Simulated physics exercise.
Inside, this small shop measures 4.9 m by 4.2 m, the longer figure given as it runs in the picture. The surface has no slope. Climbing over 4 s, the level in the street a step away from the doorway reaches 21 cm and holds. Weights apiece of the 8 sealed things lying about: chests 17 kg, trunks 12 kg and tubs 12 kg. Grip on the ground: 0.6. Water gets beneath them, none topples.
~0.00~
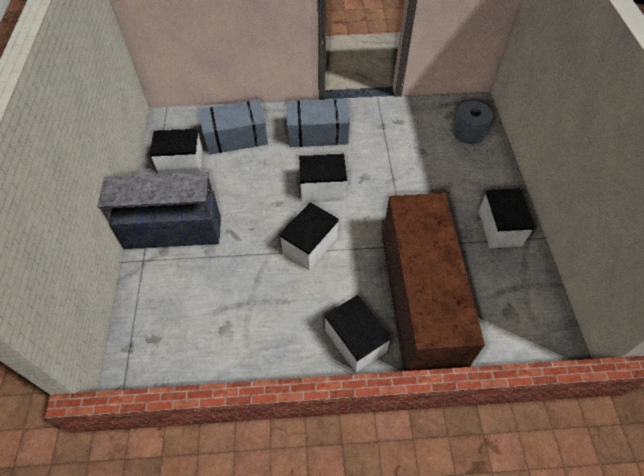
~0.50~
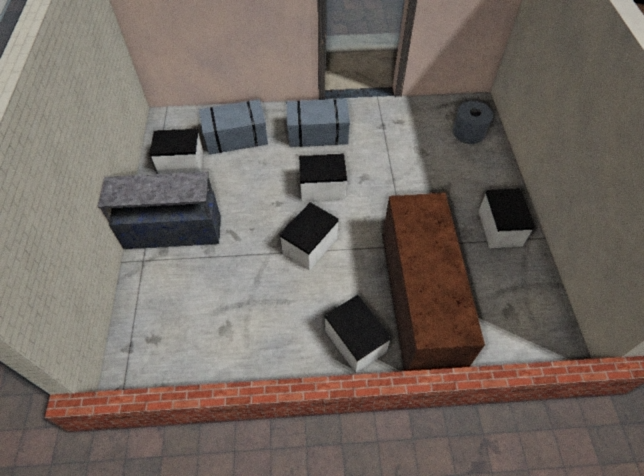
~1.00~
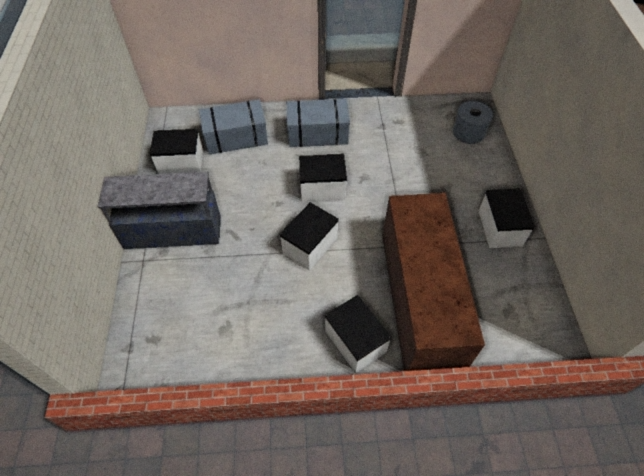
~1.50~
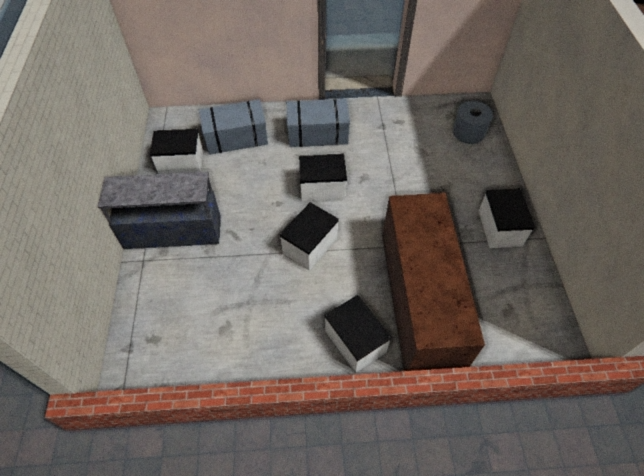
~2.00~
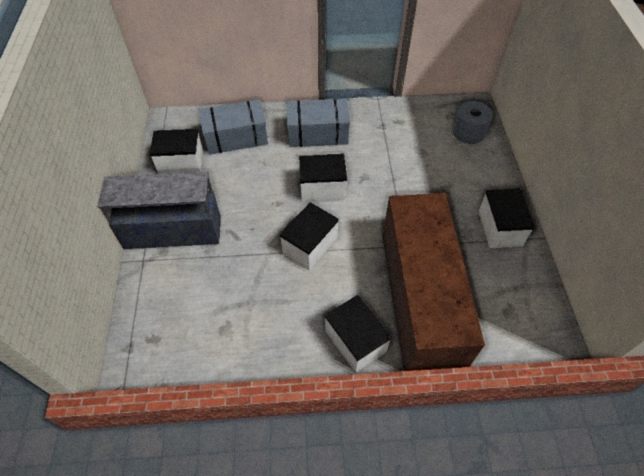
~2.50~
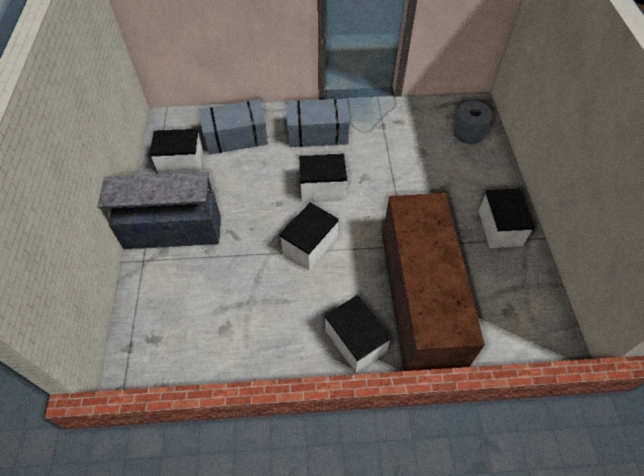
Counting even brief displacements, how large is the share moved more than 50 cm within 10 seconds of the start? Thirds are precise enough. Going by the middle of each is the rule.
The portion stays below a third.
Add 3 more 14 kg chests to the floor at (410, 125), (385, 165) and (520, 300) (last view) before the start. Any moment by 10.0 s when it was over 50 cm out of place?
First exceeds it, second exceeds it, third stays within it.
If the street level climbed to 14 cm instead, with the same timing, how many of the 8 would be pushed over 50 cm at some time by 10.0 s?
The count would be 1.
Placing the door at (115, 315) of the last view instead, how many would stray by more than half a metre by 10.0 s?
The answer would then be 2.
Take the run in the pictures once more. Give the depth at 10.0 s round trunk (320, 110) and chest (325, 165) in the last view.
About 7 and 6 cm.
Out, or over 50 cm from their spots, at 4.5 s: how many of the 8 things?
By then 0.
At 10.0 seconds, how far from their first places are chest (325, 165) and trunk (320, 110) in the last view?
30 cm and 200 cm respectively.
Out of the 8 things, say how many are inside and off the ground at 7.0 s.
The number is 0.
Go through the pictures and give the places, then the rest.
A chest at (358, 326) rests on the ground; a trunk at (318, 112) rests on the ground; 0.0 m2 under water; 0 of 8 have shifted, in the first frame.
A chest at (358, 326), on the bottom; a trunk at (318, 112) rests on the ground; 0.0 m2 under water; 0 of 8 have shifted, in the second frame.
A chest at (358, 326) rests on the ground; a trunk at (318, 112), on the bottom; water covers 0.0 m2; 0 of 8 have shifted, in the third frame.
A chest at (358, 326) rests on the ground; a trunk at (318, 112) rests on the ground; 0.0 m2 under water; 0 of 8 have shifted, in the fourth frame.
A chest at (358, 326) rests on the ground; a trunk at (318, 112), on the bottom; 0.0 m2 under water; 0 of 8 have shifted, in the fifth frame.
A chest at (358, 326), on the bottom; a trunk at (318, 112) rests on the ground; 0.4 m2 under water; 0 of 8 have shifted, in the sixth frame.
After 3.5 s 0 of 8 are over 50 cm from their spots; 0 afloat.
After 4.5 s 0 of 8 are over 50 cm from their spots; 0 afloat.
After 7.0 s 1 of 8 are over 50 cm from their spots; 0 afloat.
After 10.0 s 2 of 8 are over 50 cm from their spots, and 2 have been at some point; 2 afloat.
